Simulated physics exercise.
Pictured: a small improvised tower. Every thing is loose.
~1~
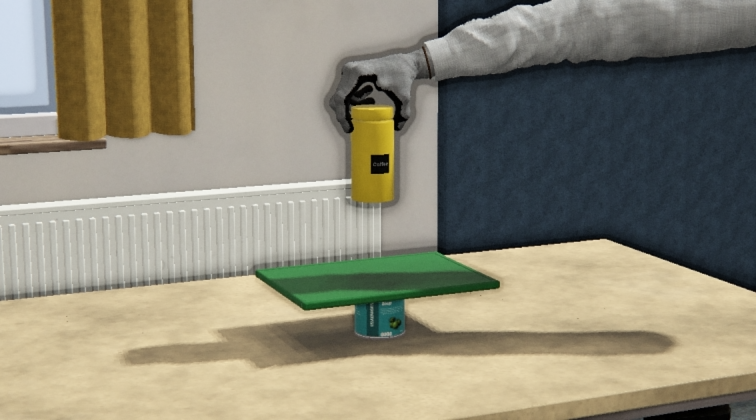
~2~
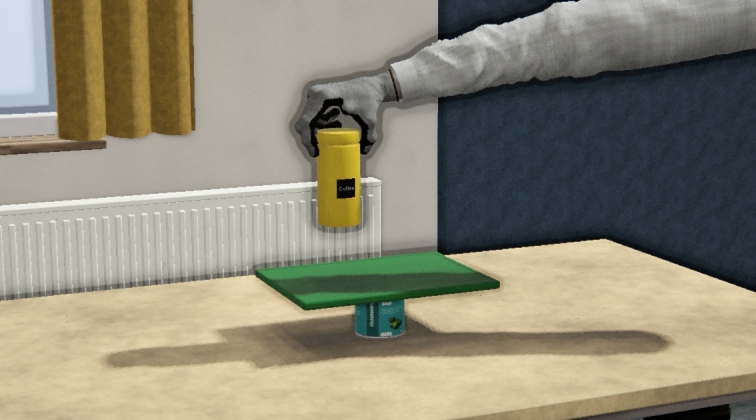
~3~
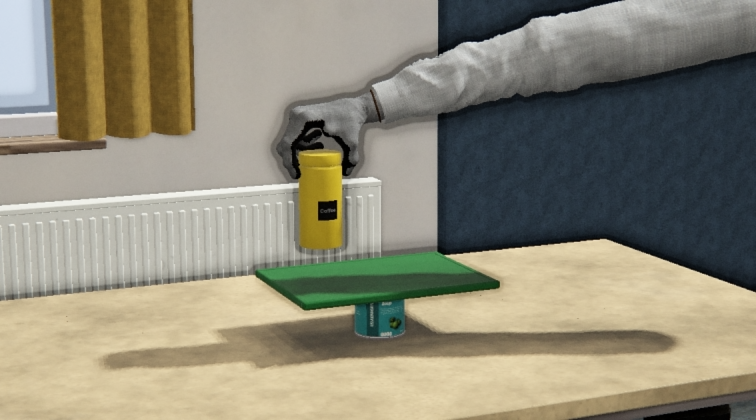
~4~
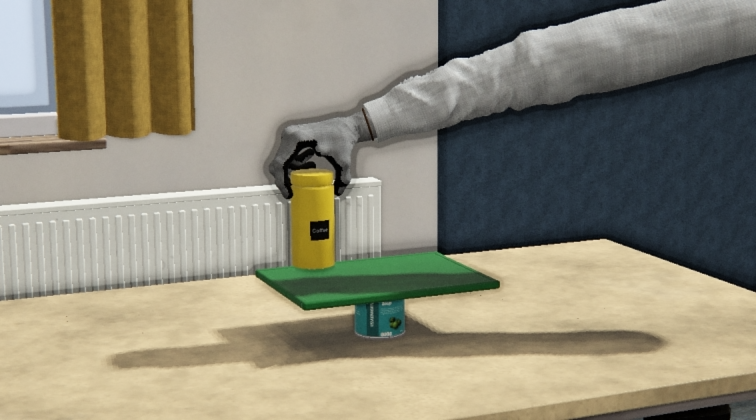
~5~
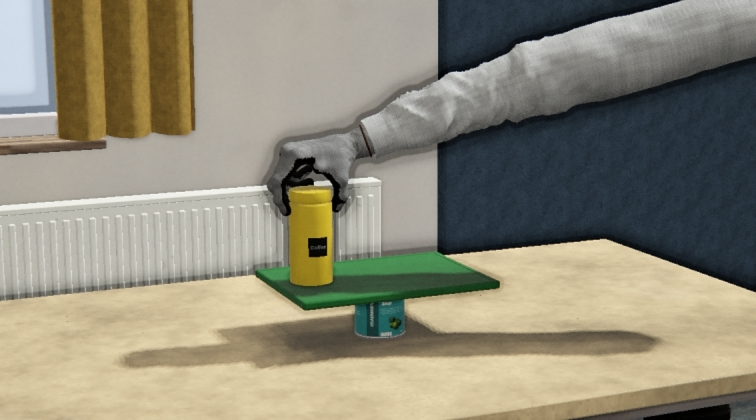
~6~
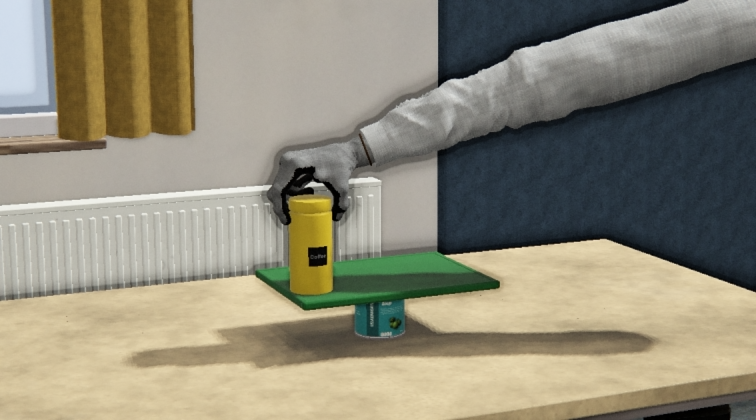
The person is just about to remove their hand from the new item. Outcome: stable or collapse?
It will not stand firm.
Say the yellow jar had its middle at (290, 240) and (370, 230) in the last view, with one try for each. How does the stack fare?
First case: It collapses; second case: It remains standing.
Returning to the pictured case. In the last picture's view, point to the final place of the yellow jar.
Close to pixel (211, 331).
Then, 0.30 s past the last view, yellow jar now fallen; green lid rocked 34° from its first pose.
Then, 0.50 s past the last view, green lid rocked 23° from its first pose.
Then, 1.10 s past the last view, green lid rocked 12° from its first pose.
Finally, fallen, yellow jar; moved from the start, green lid; turquoise tin still in place. Final places as the last picture's camera would see them, yellow jar near (211, 331). The stack comes apart.
